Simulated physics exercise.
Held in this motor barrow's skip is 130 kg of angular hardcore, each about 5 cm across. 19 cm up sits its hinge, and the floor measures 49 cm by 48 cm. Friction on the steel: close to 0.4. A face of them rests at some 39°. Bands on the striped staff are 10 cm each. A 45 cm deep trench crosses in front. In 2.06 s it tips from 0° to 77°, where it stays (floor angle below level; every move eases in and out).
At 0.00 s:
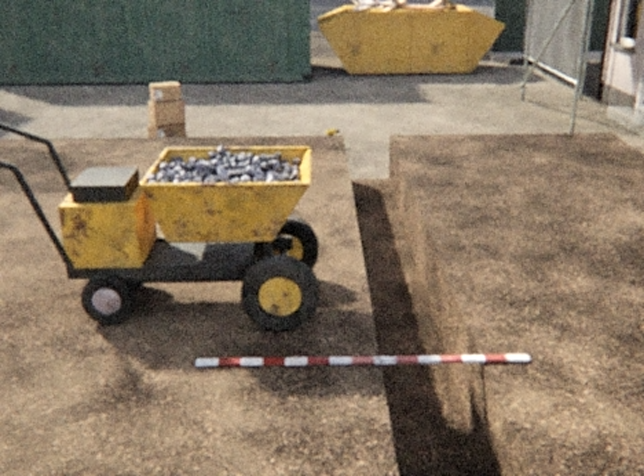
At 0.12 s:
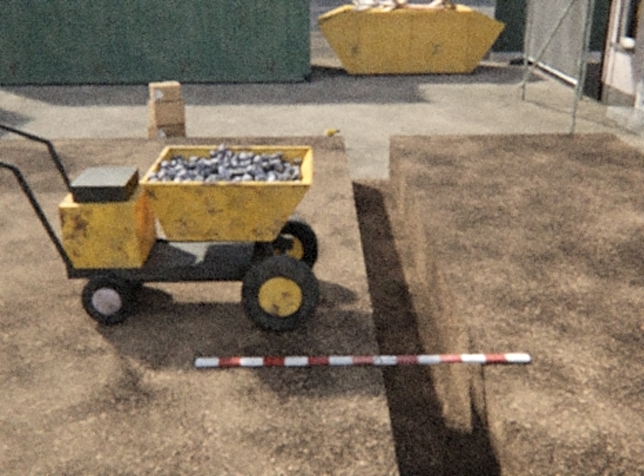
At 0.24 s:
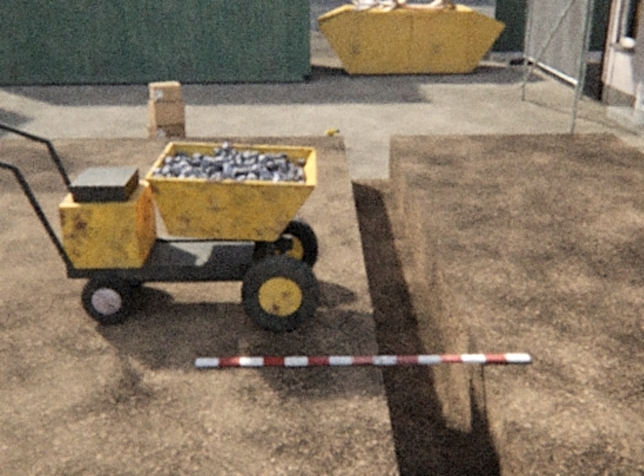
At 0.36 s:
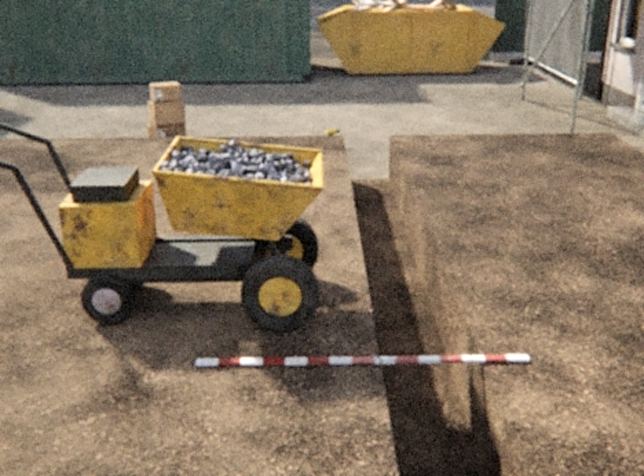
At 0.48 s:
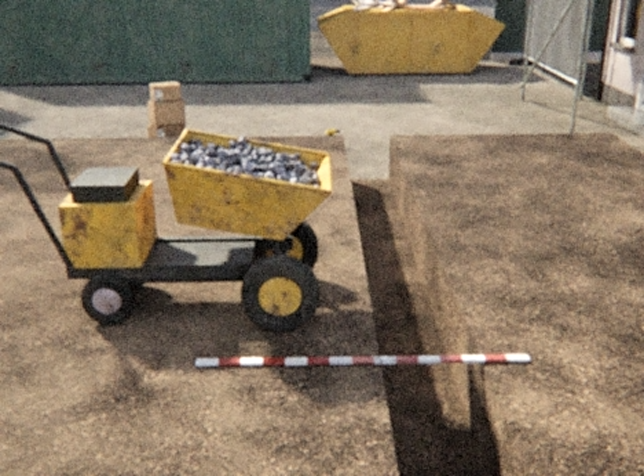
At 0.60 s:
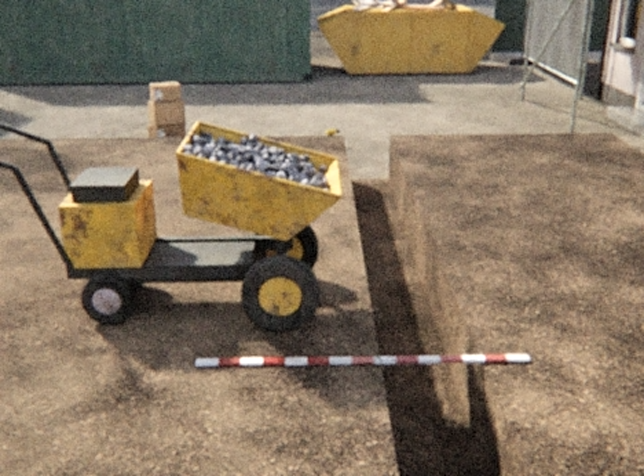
Yellow motor barrow standing beside a trench, its skip of grey stones slowly tilting forward to the right, rear end rising.
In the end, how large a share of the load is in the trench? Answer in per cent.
A share of roughly 92 %.
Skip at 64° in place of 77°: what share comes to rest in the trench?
It would come to about 35 percent.
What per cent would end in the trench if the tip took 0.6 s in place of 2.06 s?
It would be near 75 per cent.
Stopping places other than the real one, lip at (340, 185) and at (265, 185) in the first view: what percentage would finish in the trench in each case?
80 %, then 90 %.
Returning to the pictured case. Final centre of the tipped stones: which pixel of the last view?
I'd point somewhere around (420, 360).
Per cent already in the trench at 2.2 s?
Close to 40 per cent at that time.
After 1.5 s the floor is at 65°; 98 % in the skip, 2 % in the trench; the foremost stones are at (410, 272).
After 2.2 s the floor is at 77°; 59 % in the skip, 40 % in the trench; the foremost stones are at (464, 351).
After 2.5 s the floor is at 77°; 37 % in the skip, 63 % in the trench; the foremost stones are at (470, 343).
After 4.5 s the floor is at 77°; 7 % in the skip, 92 % in the trench; the foremost stones are at (470, 345).
